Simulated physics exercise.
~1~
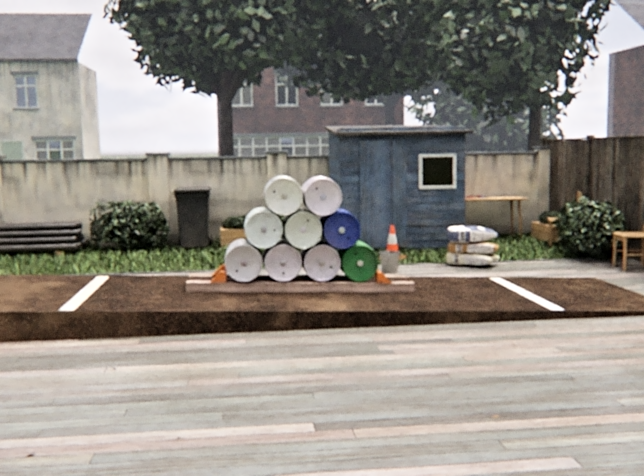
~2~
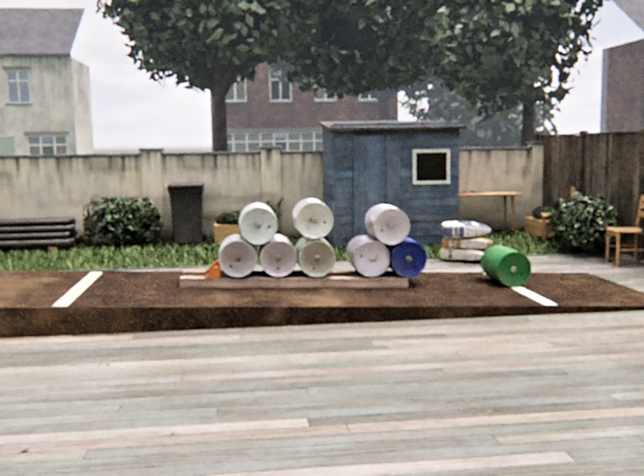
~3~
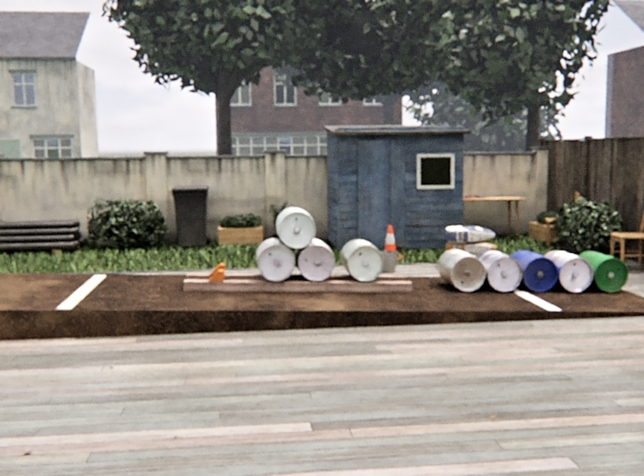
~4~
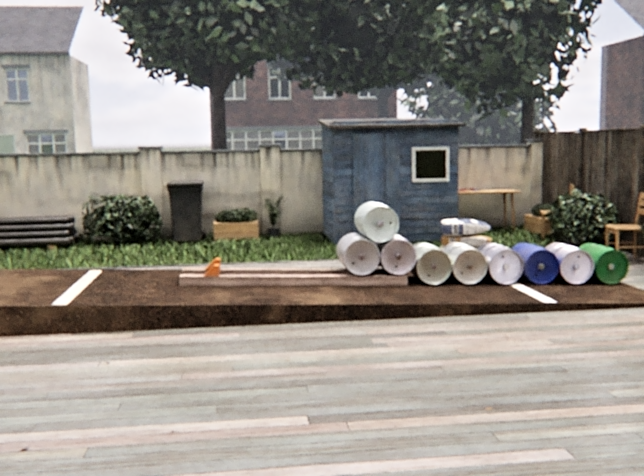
Stacked kegs collapse and roll right, the green and blue ones ending past the white line.
